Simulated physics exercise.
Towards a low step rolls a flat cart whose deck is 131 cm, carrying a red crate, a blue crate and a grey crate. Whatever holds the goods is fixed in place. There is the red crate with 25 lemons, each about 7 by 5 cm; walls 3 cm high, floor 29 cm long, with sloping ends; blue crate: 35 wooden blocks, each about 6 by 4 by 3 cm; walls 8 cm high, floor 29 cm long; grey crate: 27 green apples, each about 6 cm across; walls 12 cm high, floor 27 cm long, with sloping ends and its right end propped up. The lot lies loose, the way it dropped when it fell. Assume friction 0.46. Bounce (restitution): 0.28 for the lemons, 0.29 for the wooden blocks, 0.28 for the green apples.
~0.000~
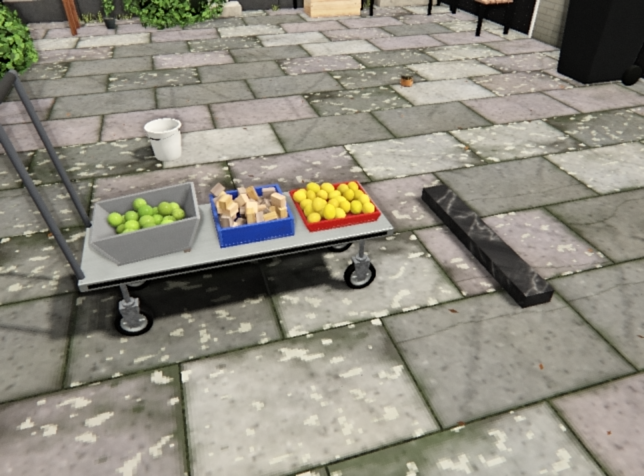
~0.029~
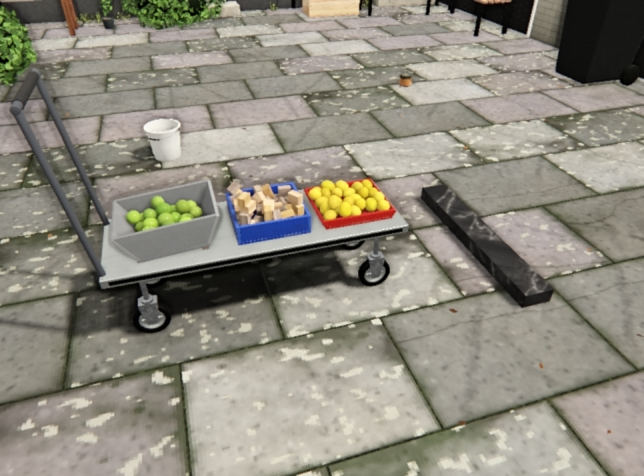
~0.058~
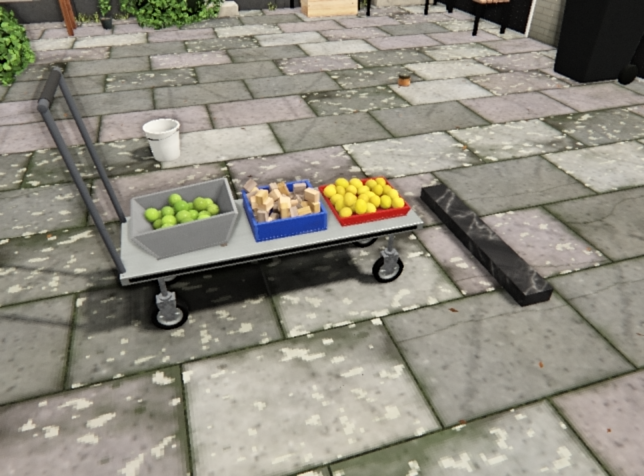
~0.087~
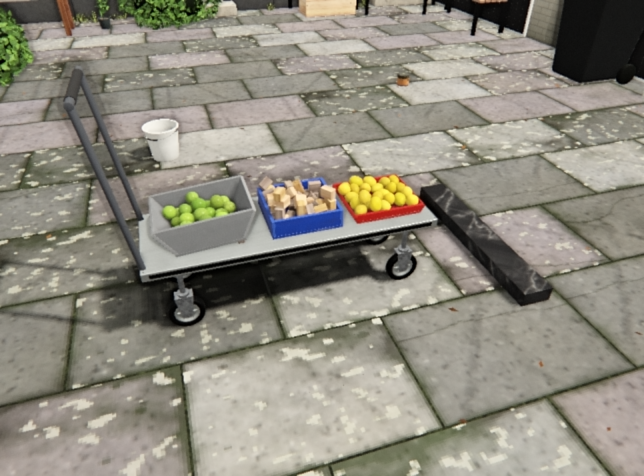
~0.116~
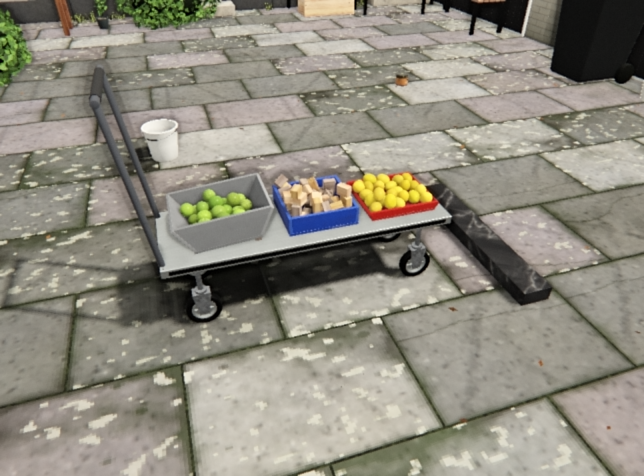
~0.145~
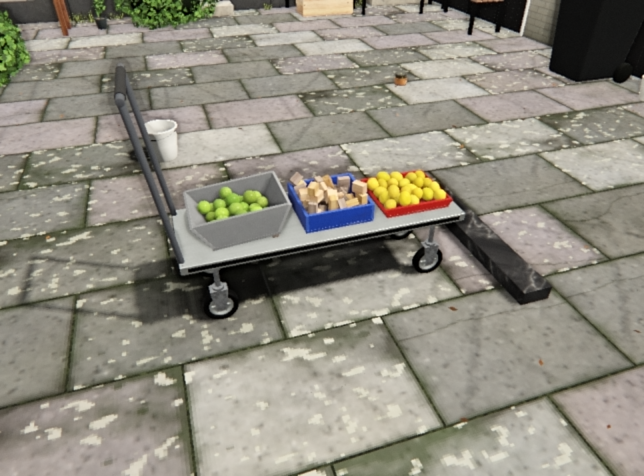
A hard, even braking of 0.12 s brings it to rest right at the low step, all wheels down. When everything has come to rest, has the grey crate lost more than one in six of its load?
No, it has lost less than that.
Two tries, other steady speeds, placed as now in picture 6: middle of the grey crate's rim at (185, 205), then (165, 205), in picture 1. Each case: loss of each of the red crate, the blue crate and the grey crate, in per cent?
Losses in order of the tries would be red crate 0 and 40 %, blue crate 10 and 10 %, grey crate 0 and 0 %.
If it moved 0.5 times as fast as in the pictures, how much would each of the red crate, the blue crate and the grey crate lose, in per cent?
Red crate 0, blue crate 10, grey crate 0 per cent.
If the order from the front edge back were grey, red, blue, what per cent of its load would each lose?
With that order the red crate sheds 40 per cent of its load, the blue crate 20 per cent, and the grey crate 0 per cent.
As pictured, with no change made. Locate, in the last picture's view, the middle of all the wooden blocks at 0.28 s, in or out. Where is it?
Pixel (382, 188), give or take.
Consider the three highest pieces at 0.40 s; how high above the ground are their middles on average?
Roughly 56 centimetres.
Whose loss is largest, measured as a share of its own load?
It is the red crate.
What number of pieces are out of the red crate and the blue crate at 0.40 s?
Estimate at that time - red crate 8, blue crate 4, give or take.
After 0.18 s, the brake bites.
After 0.28 s, red crate 24 in, 1 out, blue crate 34 in, 1 out and grey crate 27 in, 0 out.
After 0.40 s, red crate 17 in, 8 out, blue crate 31 in, 4 out and grey crate 27 in, 0 out.
After 0.63 s, red crate 15 in, 10 out, blue crate 28 in, 7 out and grey crate 27 in, 0 out.
When it is over (at 1.13 s), red crate 15 in, 10 out, blue crate 28 in, 7 out and grey crate 27 in, 0 out. Asked share, 0 of 27, 0 per cent.
